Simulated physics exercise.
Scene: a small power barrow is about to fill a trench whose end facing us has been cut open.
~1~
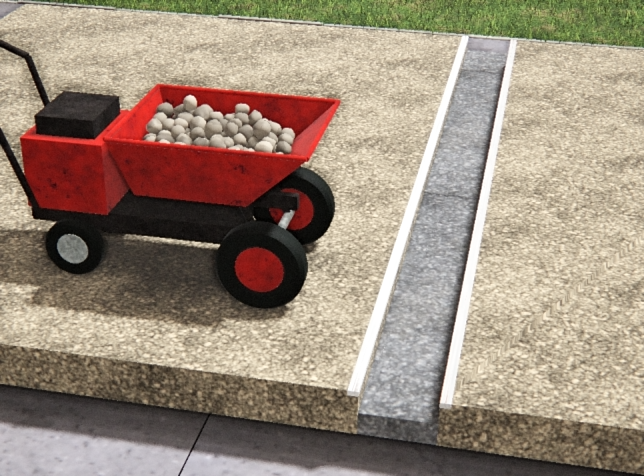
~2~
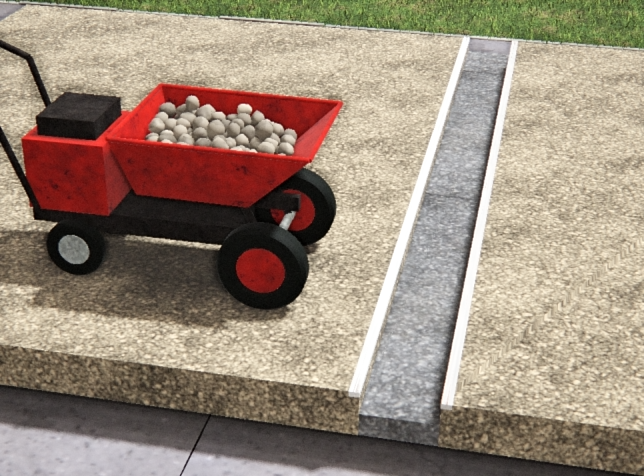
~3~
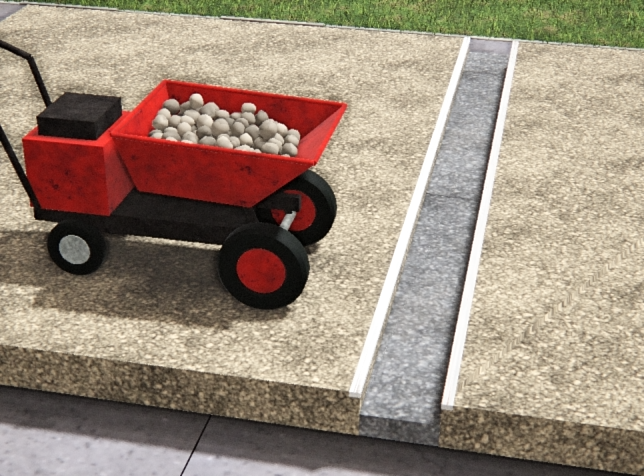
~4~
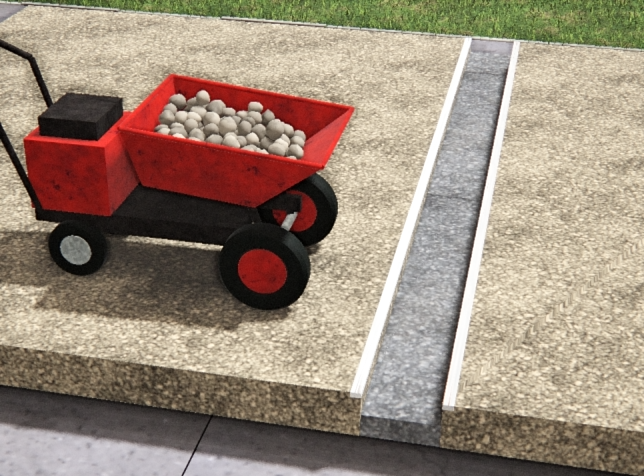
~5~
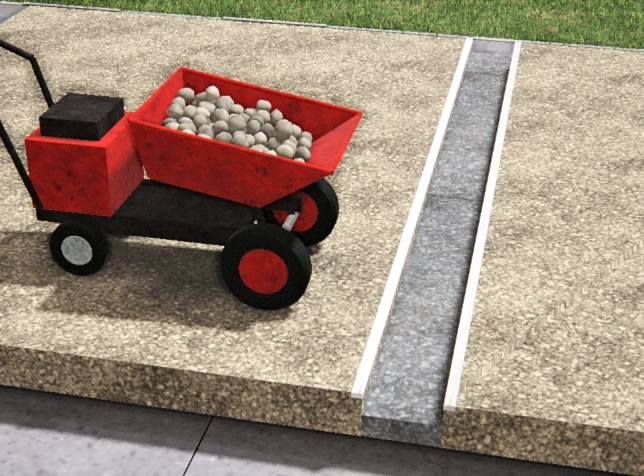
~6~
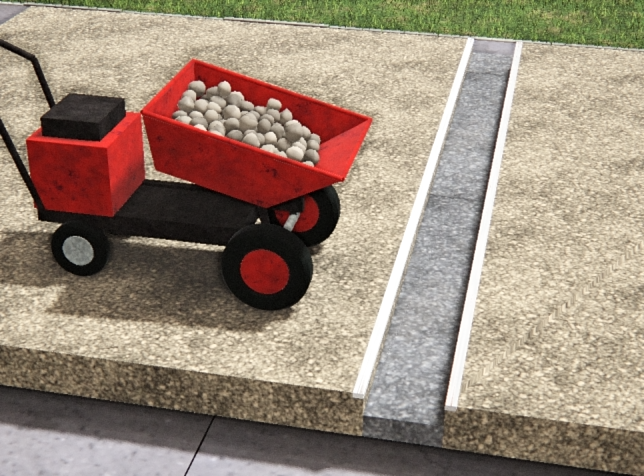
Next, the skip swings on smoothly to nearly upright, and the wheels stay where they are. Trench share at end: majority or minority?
More in than out.
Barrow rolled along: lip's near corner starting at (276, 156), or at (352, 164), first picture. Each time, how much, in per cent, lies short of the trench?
Trial 1 around 10 %, trial 2 around 0 %.
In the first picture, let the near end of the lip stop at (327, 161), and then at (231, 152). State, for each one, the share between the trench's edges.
About 50 per cent for the first spot and about 50 per cent for the second.
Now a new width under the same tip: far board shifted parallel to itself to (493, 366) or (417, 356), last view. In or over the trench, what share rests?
Roughly 90 % and 20 %.
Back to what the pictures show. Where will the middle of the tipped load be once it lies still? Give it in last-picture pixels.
Near (445, 296).
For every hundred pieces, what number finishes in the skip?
5 per cent, roughly.
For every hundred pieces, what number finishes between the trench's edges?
Roughly 70 %.
Soon after the last picture, skip tipped steeply; all in the skip.
A little later, skip tipped right over; about two thirds in the skip; about a third in or heaped over the trench; a stray few beyond it; a stray few falling.
Later still, skip tipped right over; a small part in the skip; about two thirds in or heaped over the trench; about a quarter beyond it.
At rest, skip tipped right over; a small part in the skip; about two thirds in or heaped over the trench; about a quarter beyond it.
